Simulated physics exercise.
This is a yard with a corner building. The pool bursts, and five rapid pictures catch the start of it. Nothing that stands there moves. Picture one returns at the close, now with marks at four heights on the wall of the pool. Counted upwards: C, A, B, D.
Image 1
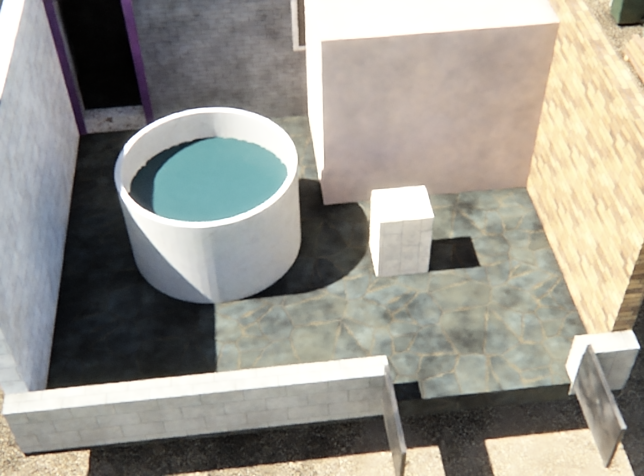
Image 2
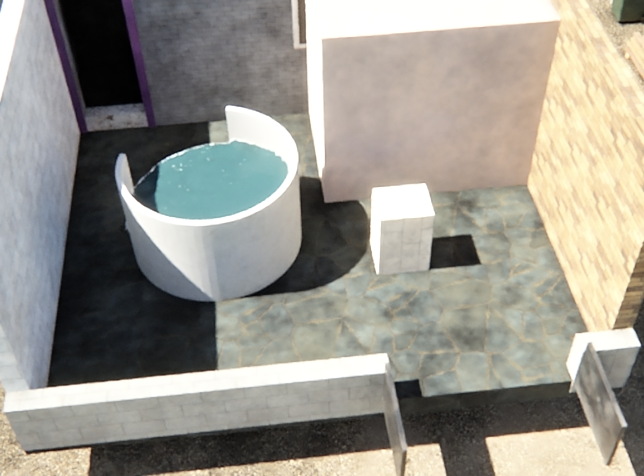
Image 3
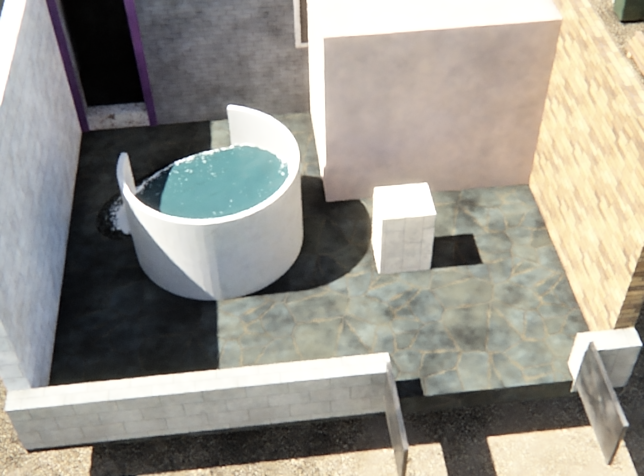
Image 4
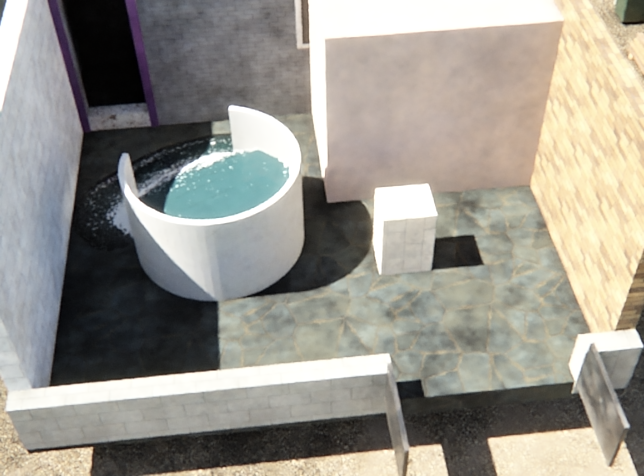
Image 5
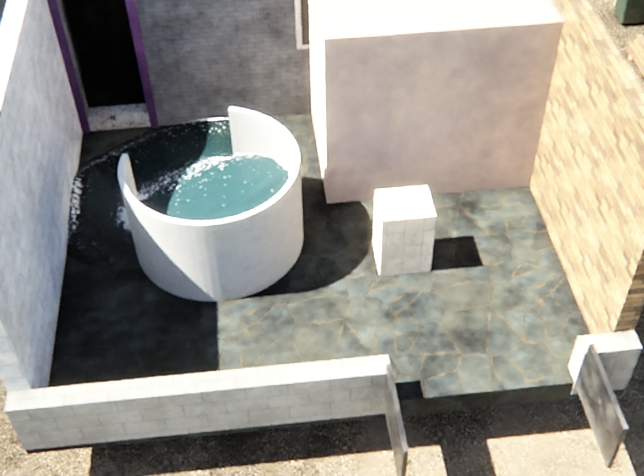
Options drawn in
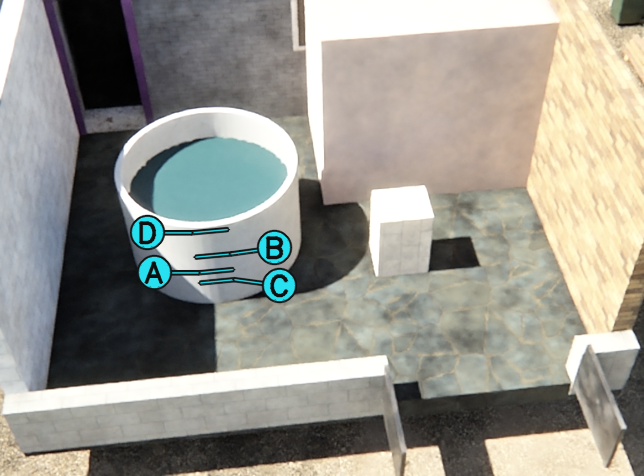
Water pours through a gap in the round white pool and spreads across the yard behind.
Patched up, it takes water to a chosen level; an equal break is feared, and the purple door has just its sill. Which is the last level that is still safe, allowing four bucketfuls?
The answer is mark C.
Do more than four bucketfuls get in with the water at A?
Yes, it does.
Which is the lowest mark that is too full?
It is A.
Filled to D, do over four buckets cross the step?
Yes, it does.
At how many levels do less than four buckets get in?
One of the four.
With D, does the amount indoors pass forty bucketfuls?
Yes, it does.
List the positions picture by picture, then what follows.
Water in the pool at rest, its middle at (210, 189); foot of the purple doorway at (118, 131); open gate at (482, 343).
Water covers 2 % of the ground, its front hidden from here.
Water covers 7 % of the ground and shows as far out as (107, 218).
Water covers 13 % of the ground and shows as far out as (83, 203).
Water covers 21 % of the ground and shows as far out as (78, 171).
On the marked copy, A at (215, 271); B at (213, 255); C at (217, 281); D at (209, 231); from the bottom up C, A, B, D.
For mark A, about 9 bucketfuls get in.
For mark B, dozens of bucketfuls pour in.
For mark C, a bucket or two gets in.
For mark D, dozens of bucketfuls pour in.
